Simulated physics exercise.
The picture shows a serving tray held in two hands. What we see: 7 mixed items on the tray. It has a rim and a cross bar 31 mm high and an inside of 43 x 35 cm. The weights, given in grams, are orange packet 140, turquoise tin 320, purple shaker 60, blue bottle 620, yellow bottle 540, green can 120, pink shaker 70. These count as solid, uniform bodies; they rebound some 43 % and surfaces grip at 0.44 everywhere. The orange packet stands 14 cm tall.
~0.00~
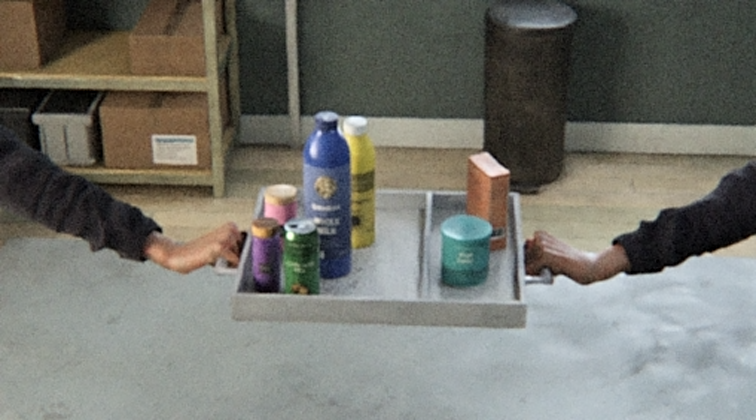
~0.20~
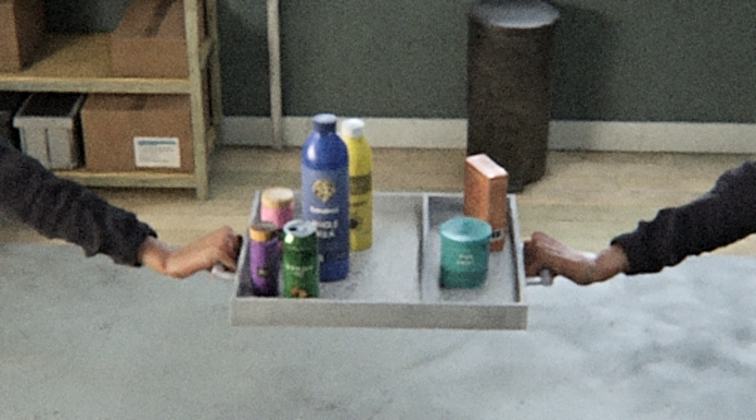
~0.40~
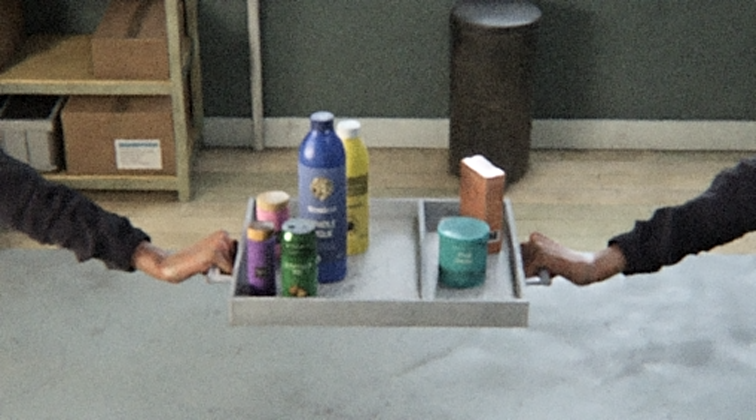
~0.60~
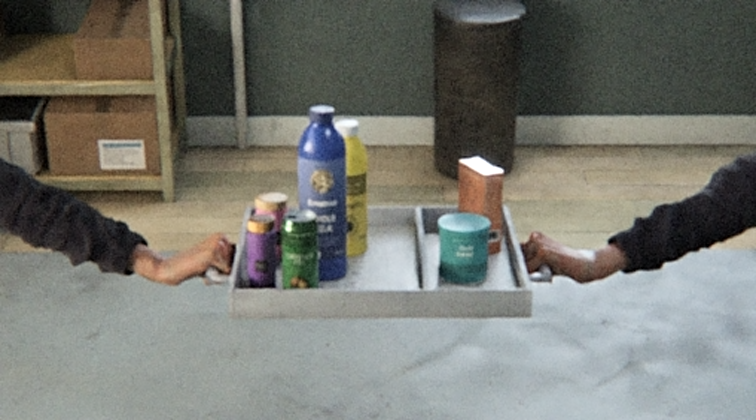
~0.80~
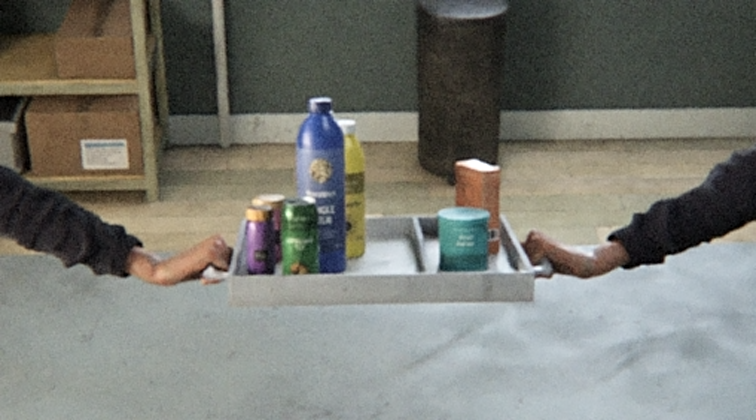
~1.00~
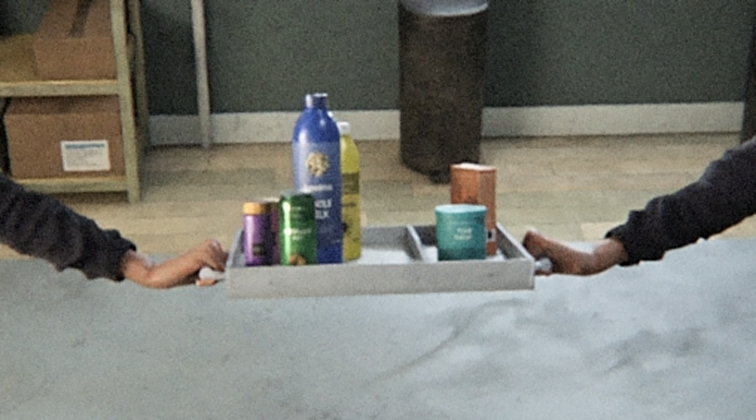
Two hands hold a tray of bottles and containers level, then tilt its far edge down.
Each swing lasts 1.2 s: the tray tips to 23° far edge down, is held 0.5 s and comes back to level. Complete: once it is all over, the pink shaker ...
... has toppled.
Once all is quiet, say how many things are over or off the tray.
Total: 5.
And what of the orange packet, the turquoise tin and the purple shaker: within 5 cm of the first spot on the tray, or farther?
Here is how it goes: The orange packet remains near its start; next, the turquoise tin remains near its start; last, the purple shaker moves off.
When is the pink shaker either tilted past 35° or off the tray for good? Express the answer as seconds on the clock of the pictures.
Time: Approximately 1.5 s.
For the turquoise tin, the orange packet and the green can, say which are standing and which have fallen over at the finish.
In the last frame the turquoise tin remains up, the orange packet remains up and the green can does not stay up.
After 1.50 s, tray tilted 23°, far edge down; blue bottle and yellow bottle now off the tray; pink shaker 64° off its base near (246, 224); purple shaker on its side.
After 1.80 s, tray tilted 23°, far edge down; pink shaker now off the tray; purple shaker on its side; green can on its side.
After 2.60 s, tray tilted 5°, far edge down; purple shaker on its side; green can on its side.
In the end (3.5 s), off the tray and tipped over, blue bottle, yellow bottle and pink shaker; toppled on the tray, purple shaker and green can; the other 2 under 5 cm from the start. At the end, from the last picture's camera, pink shaker near (216, 255).
